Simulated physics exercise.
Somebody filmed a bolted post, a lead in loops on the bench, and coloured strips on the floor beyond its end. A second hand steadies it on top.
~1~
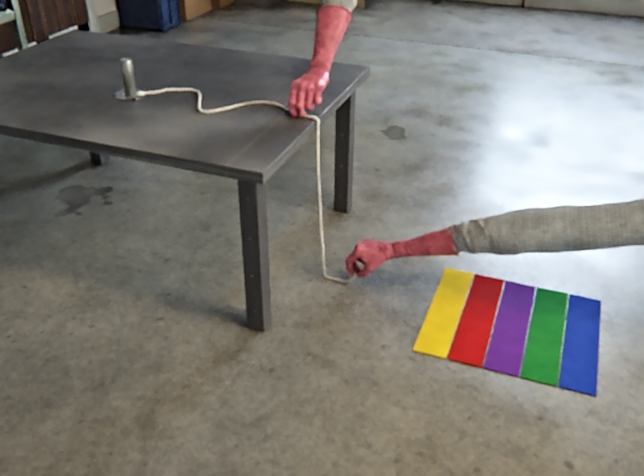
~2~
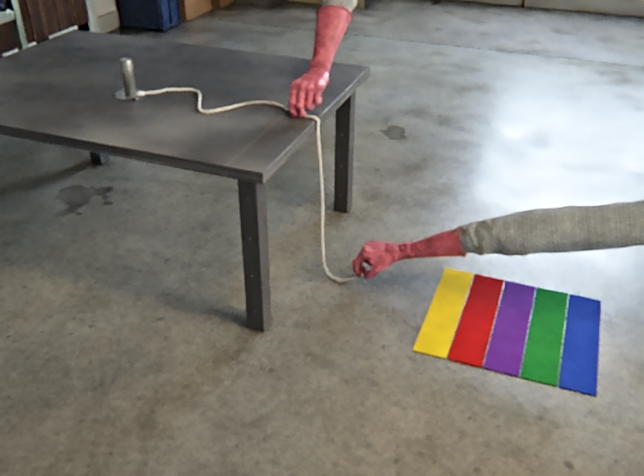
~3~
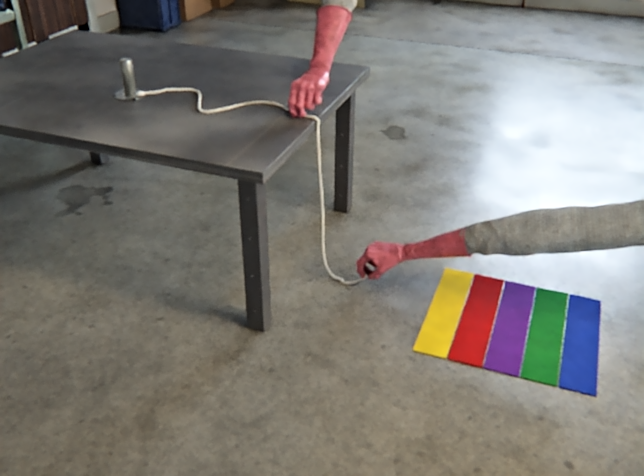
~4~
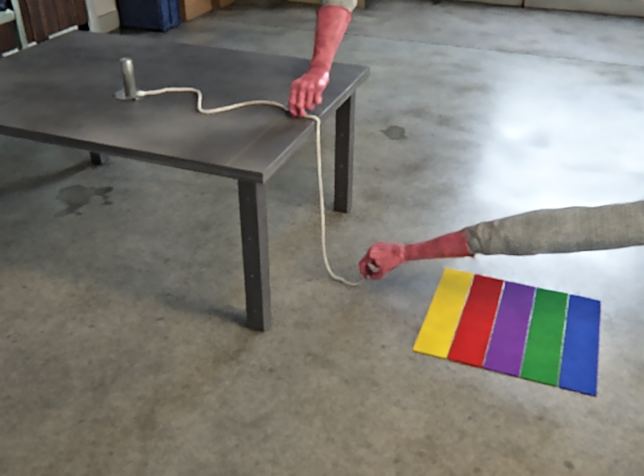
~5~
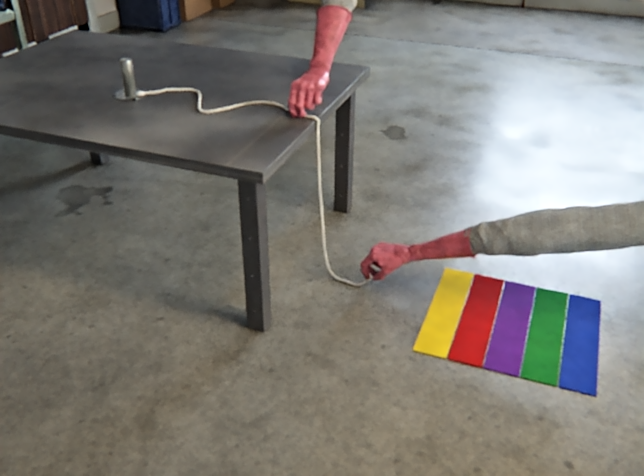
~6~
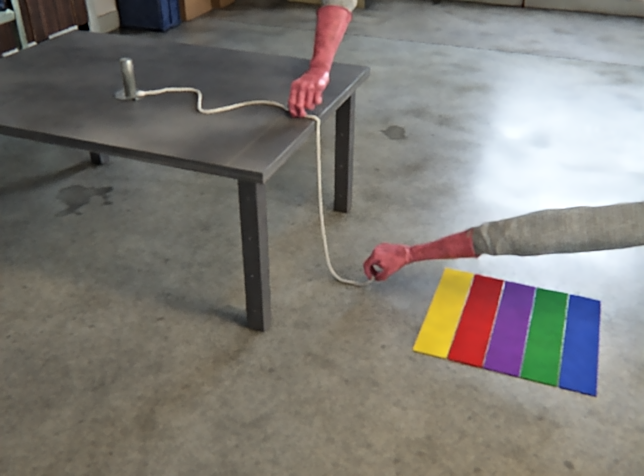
Two reddish hands with sleeved forearms are seen from a raised, angled view of a concrete-floored room, one resting on the edge of a dark table and the other low at the right. A pale cord winds from a small metal post across the tabletop and hangs down to the lower hand, beside yellow, red, purple, green and blue strips. The lower hand draws the cord's end slightly rightward, while the upper hand and camera stay still.
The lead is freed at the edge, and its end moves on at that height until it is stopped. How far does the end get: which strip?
The end stops over the green strip.
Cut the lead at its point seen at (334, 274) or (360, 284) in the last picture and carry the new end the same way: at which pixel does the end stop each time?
Near (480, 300) and (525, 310).
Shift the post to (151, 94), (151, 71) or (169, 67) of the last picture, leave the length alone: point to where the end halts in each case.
Near (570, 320), (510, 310) and (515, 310).
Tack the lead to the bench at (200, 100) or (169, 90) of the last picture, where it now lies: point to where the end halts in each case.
In that order: (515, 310) and (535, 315).
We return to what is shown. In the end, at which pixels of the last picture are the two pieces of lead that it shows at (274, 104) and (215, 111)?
At (322, 126), then (261, 111).
Soon after, end near (475, 300); over red.
After that, end near (521, 310); over purple.
At the stop, end near (549, 316); over green. It gets as far as the green strip.
